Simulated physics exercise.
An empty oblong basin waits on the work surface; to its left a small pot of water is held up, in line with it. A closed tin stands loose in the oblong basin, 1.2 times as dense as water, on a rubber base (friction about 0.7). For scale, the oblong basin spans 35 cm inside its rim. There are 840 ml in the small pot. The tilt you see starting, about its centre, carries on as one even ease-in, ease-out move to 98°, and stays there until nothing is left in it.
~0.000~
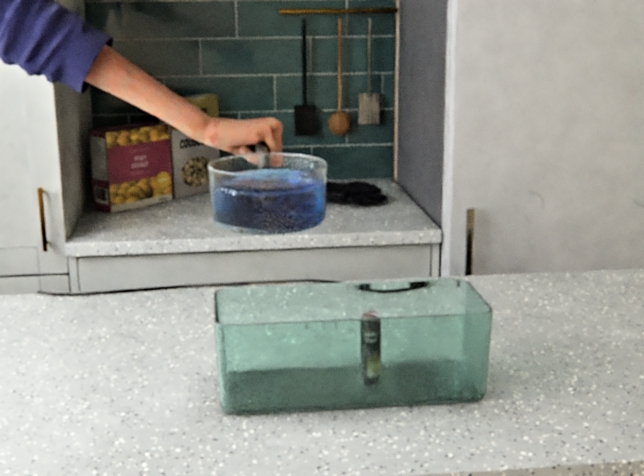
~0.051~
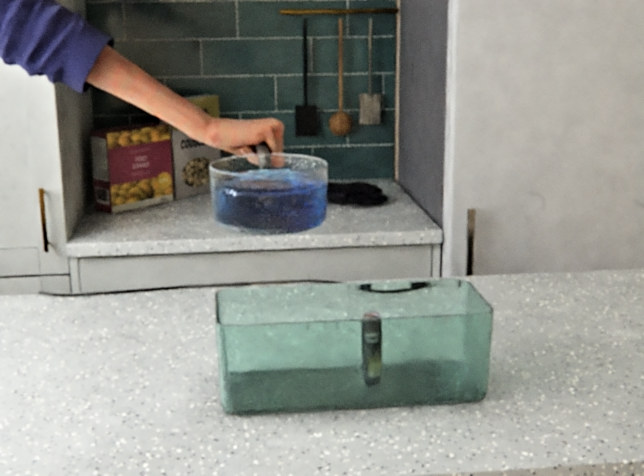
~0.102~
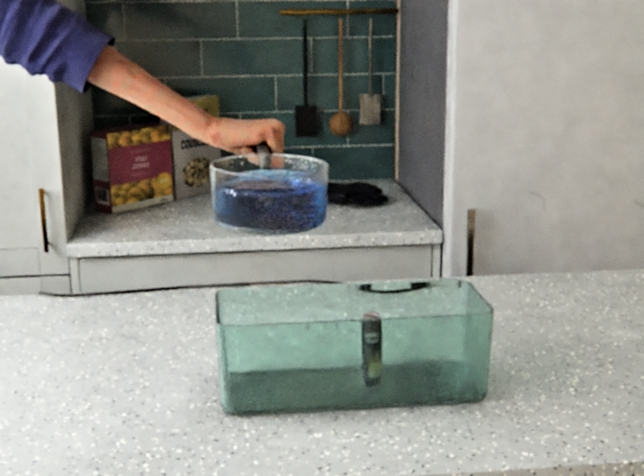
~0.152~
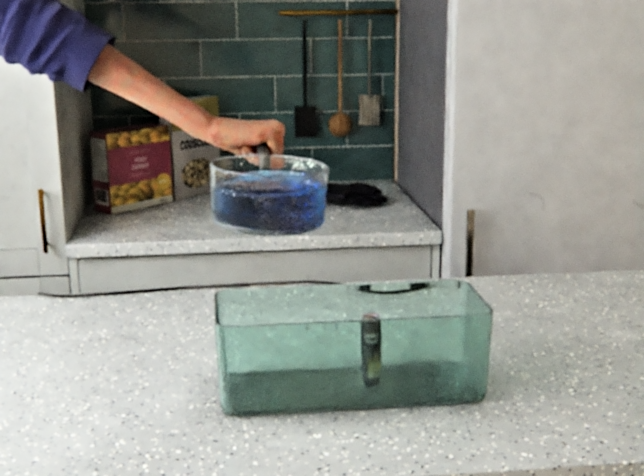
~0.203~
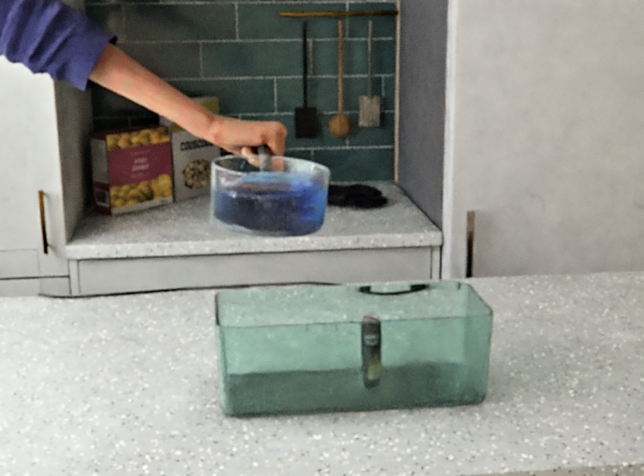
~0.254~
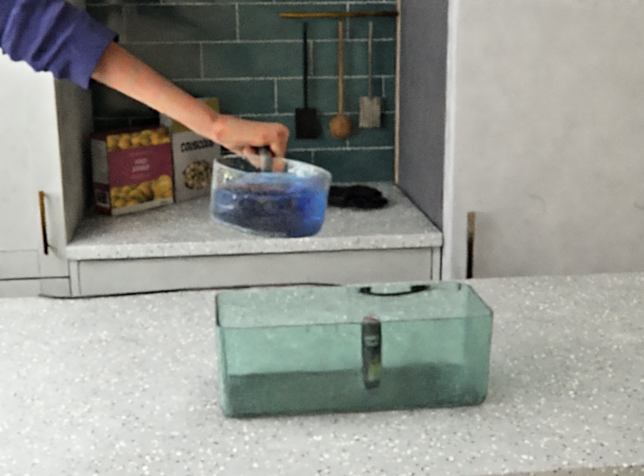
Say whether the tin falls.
It keeps standing.
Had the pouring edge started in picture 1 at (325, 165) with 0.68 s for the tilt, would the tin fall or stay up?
Then it topples.
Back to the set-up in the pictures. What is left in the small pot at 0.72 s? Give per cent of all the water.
Near 70 in a hundred.
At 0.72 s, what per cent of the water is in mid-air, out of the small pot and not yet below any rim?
Near 24 in a hundred.
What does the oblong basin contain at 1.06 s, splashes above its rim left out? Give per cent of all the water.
Near 70 in a hundred.
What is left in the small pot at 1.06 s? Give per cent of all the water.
Some 16 per cent.
By 0.72 s the tilt is 57° and 70 per cent is still to pour; the tin stands where it began.
By 1.06 s the tilt is 90° and 17 per cent is still to pour; the tin stands where it began.
By 1.42 s the tilt is 98° and 2 per cent is still to pour; the tin stands where it began.
By 1.81 s the tilt is 98° and 0 per cent is still to pour; the tin stands where it began.
At rest the tin stands where it began.
